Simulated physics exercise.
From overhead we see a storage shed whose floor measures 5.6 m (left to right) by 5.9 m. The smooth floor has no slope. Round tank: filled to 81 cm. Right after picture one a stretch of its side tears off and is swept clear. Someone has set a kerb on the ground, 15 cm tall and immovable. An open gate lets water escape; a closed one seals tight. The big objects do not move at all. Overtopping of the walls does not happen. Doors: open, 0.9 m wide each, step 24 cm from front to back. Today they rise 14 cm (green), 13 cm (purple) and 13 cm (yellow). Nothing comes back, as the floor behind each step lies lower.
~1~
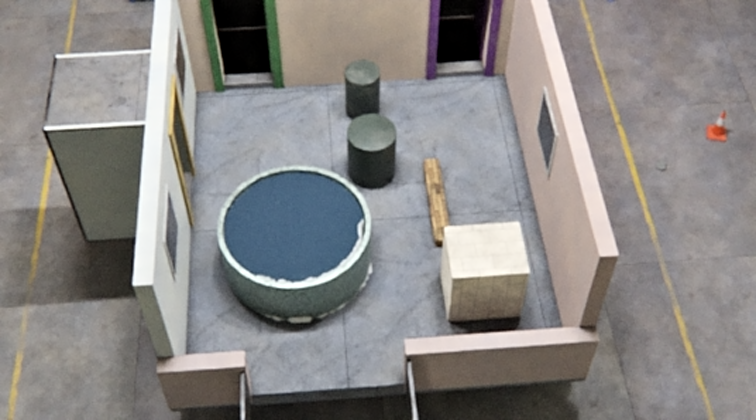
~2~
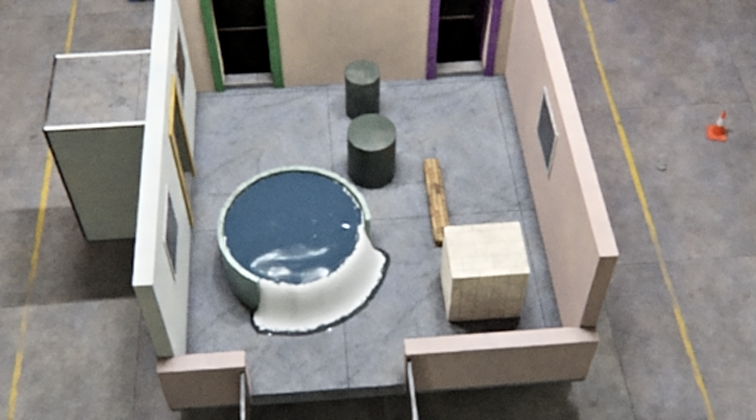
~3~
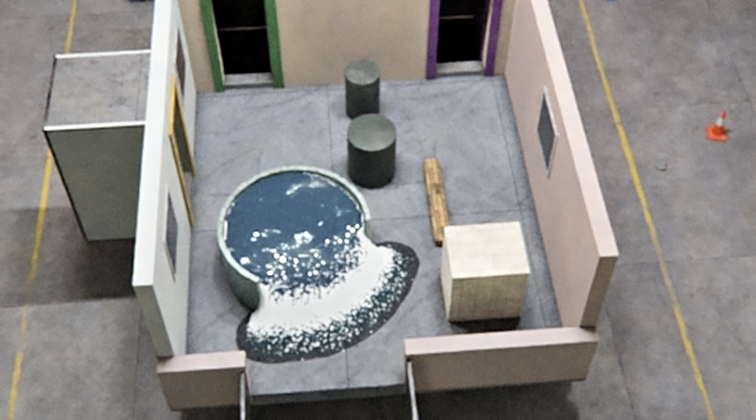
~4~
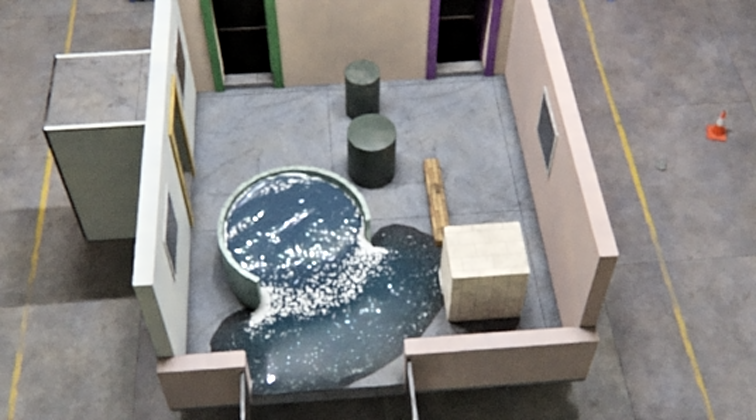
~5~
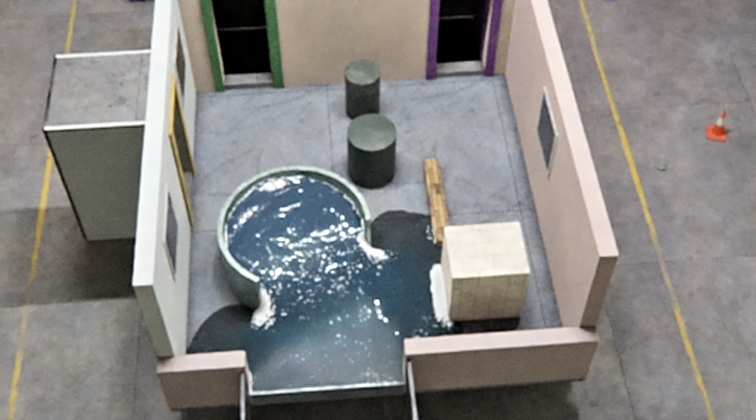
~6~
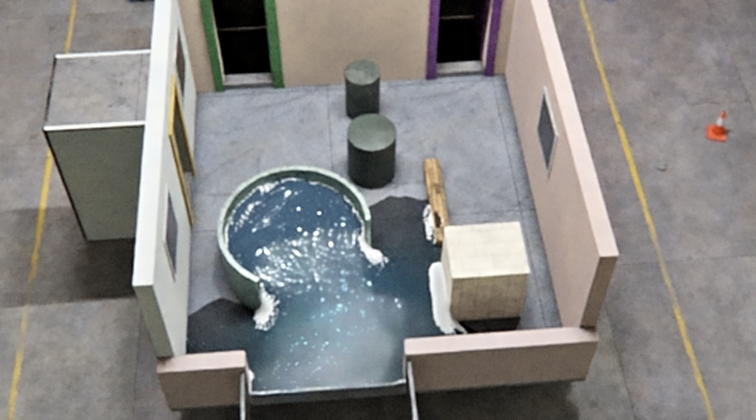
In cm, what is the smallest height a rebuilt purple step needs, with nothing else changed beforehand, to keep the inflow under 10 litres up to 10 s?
Close to 13.5 cm is just enough.
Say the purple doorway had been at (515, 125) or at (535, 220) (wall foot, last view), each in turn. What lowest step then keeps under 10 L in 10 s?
5.5 and 9.5 cm.
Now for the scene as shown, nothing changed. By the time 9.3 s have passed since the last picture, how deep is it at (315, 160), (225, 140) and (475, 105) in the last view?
Close to 2, 4 and 6 cm deep.
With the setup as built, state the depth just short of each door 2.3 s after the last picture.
Door depths (cm): Green = 0, purple = 0, yellow = 4.
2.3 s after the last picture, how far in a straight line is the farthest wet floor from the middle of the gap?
I make it some 4.8 m.
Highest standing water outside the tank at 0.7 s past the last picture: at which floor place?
At about pixel (421, 356).
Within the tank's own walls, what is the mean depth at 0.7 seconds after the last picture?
34 cm, roughly.
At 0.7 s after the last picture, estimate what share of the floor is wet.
Approximately 35 % of it.
Then, 0.7 s after the last picture water covers 35 % of the floor, deepest (46 cm) near (421, 356); it has not reached the purple door.
Then, 2.3 s after the last picture water covers 55 % of the floor, deepest (28 cm) near (521, 360); it has not reached the purple door.
Then, 9.3 s after the last picture water covers 95 % of the floor, deepest (8 cm) near (407, 84); 7 cm at the purple door, 13 litres in over its 13 cm step.
At the purple door as built, the water peaked near 19 cm, 3.9 s after the last picture.
With a step of 12.5 cm, 15 litres would have come in within the 10 s; with 17 cm, 2 litres. So under 10 litres takes about 13.5 cm.
